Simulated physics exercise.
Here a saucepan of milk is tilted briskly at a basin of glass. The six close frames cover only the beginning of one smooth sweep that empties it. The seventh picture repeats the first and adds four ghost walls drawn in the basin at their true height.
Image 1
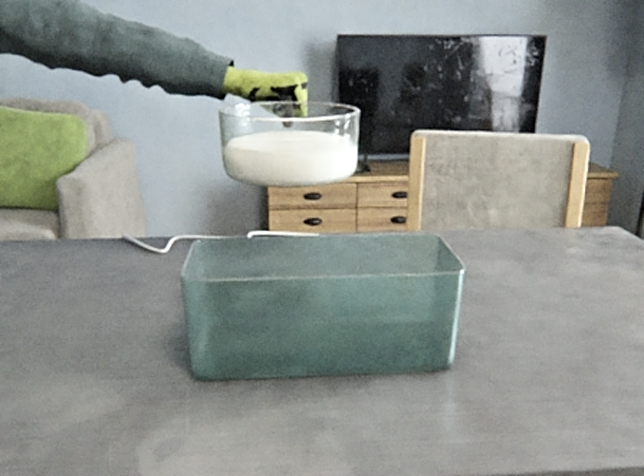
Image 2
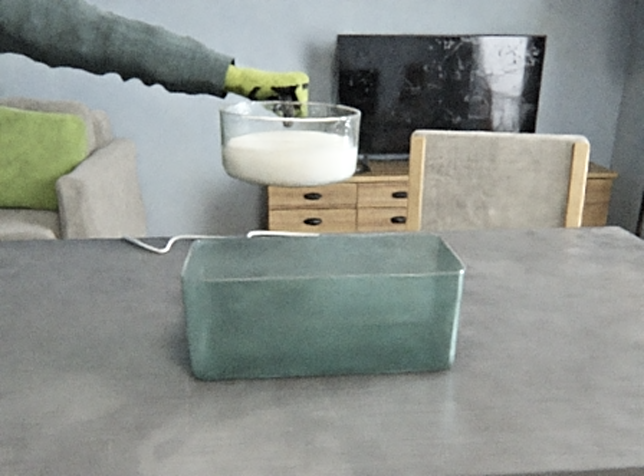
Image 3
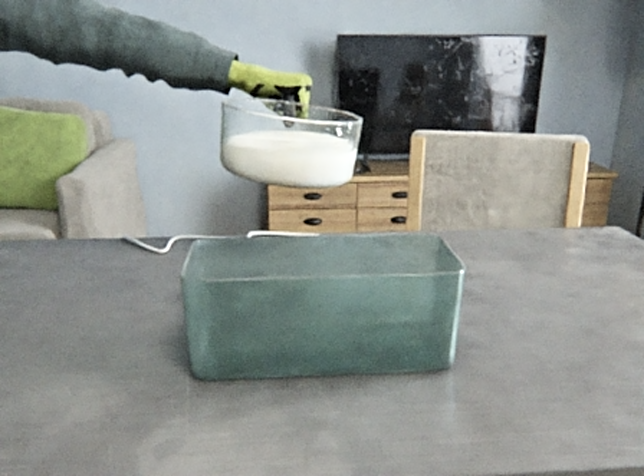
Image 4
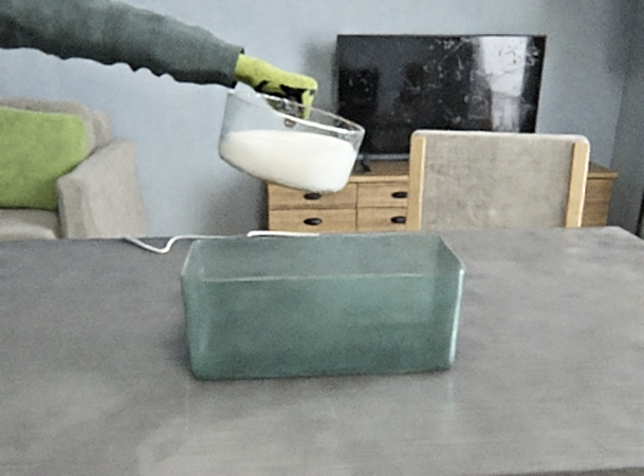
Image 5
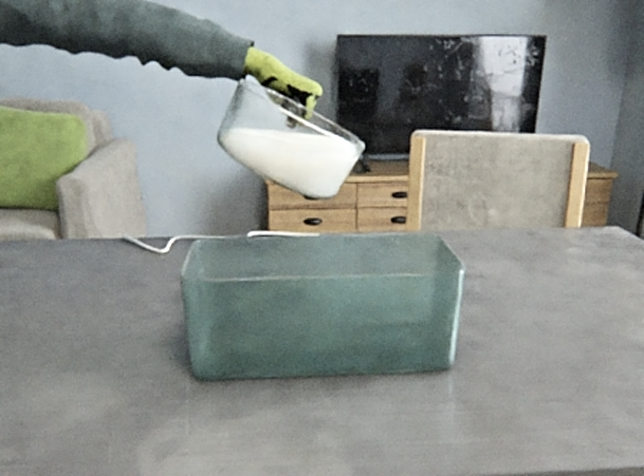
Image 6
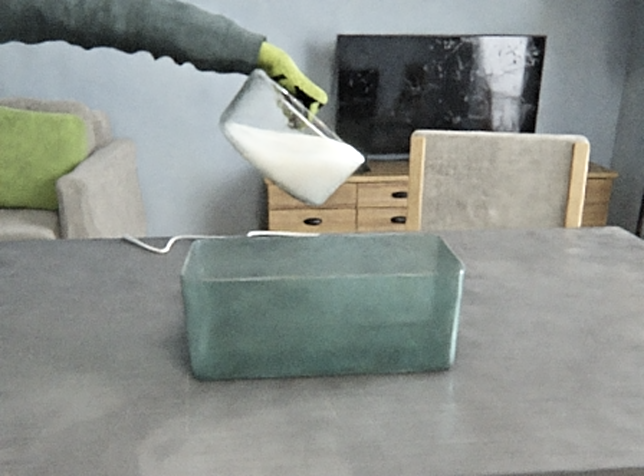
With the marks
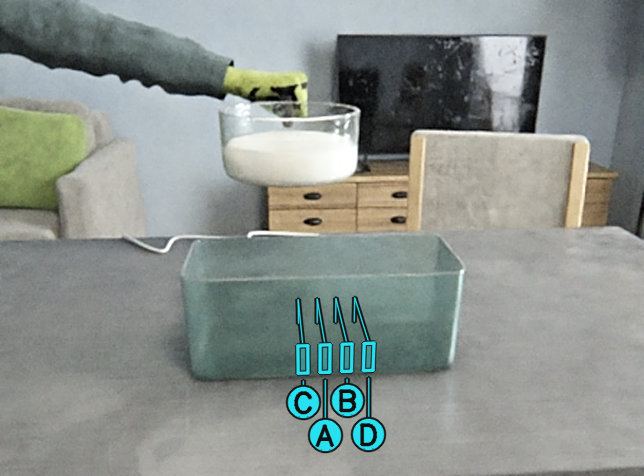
A gloved hand tilting a clear glass bowl of milk rightward above a glass basin, the milk reaching the lip.
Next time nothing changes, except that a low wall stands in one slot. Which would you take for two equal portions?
Position D does it best.
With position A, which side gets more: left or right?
The right side.
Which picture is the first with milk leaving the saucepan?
Picture 6.
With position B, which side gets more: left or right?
The right one.
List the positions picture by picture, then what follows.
Upright, lip at (356, 109); basin from (192, 375) to (453, 364); nothing has left yet.
Upright, lip at (357, 111); nothing has left yet.
Tipped about 7°, lip at (359, 118); nothing has left yet.
Tipped about 16°, lip at (361, 128); nothing has left yet.
Tipped about 27°, lip at (362, 143); nothing has left yet.
Tipped about 41°, lip at (358, 159); milk is over the lip, down to (358, 159).
On the marked copy, A at (325, 379); B at (347, 378); C at (303, 380); D at (368, 378).
If A is chosen, about 16 % ends left of the wall and 81 % right of it; 3 % is lost outside.
If B is chosen, about 28 % ends left of the wall and 69 % right of it.
If C is chosen, about 13 % ends left of the wall and 85 % right of it; 3 % is lost outside.
If D is chosen, about 50 % ends left of the wall and 47 % right of it.
